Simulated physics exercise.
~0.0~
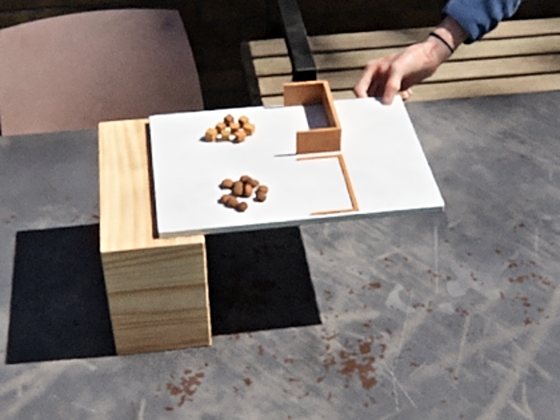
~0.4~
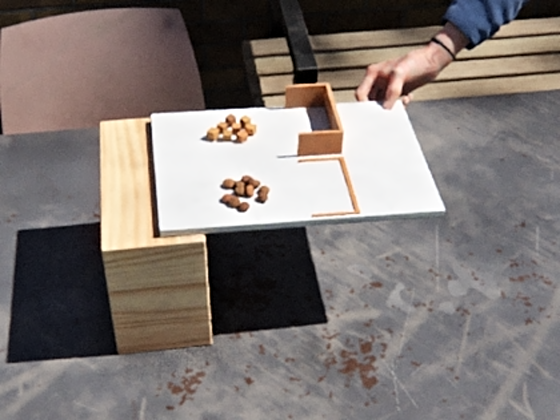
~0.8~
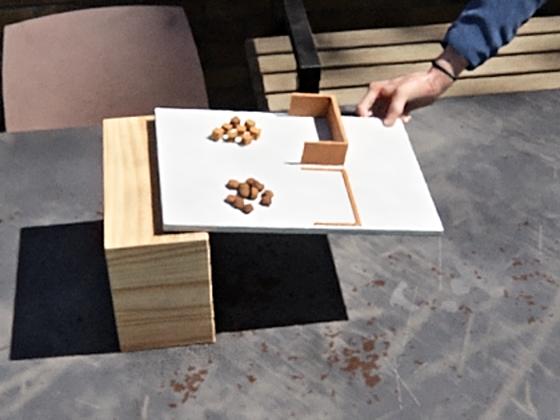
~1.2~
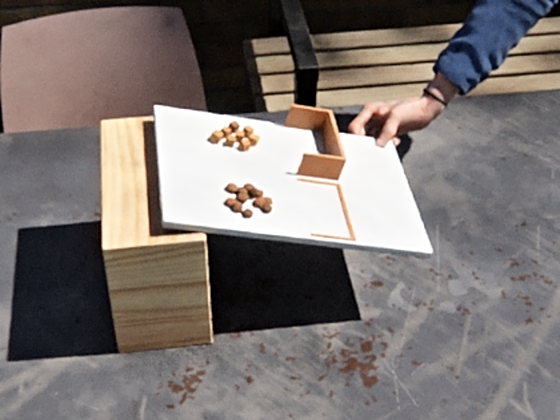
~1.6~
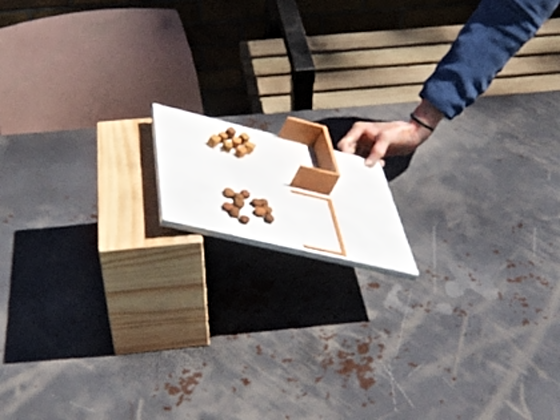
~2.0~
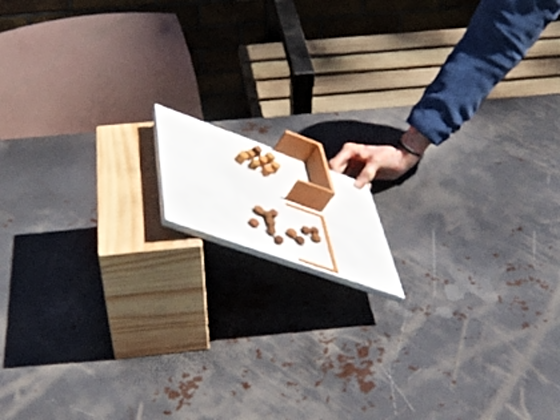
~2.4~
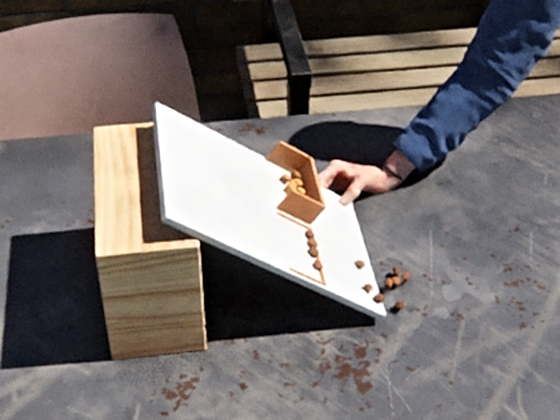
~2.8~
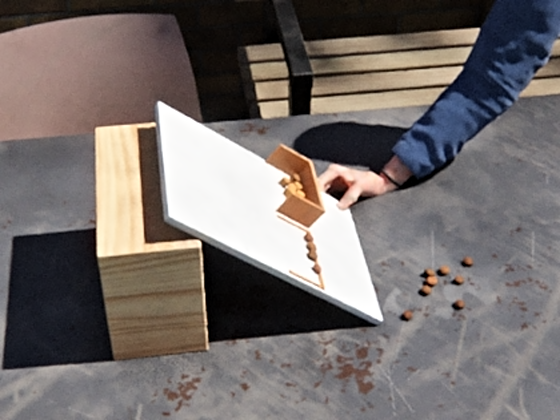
A white board rests level on an upright wooden block on a sunlit grey outdoor table, seen from slightly above, with a bench and chair behind. On it sit two clusters of small round brown things, the far one lighter, with a tall orange-brown barrier to the right of the far cluster and a low thin strip beside the near one. A blue-sleeved hand lowers the right end, tilting the board steadily into a ramp. Both clusters slide down. The far one gathers behind its barrier, while most of the near one passes its strip and scatters onto the table, a few pieces staying behind.
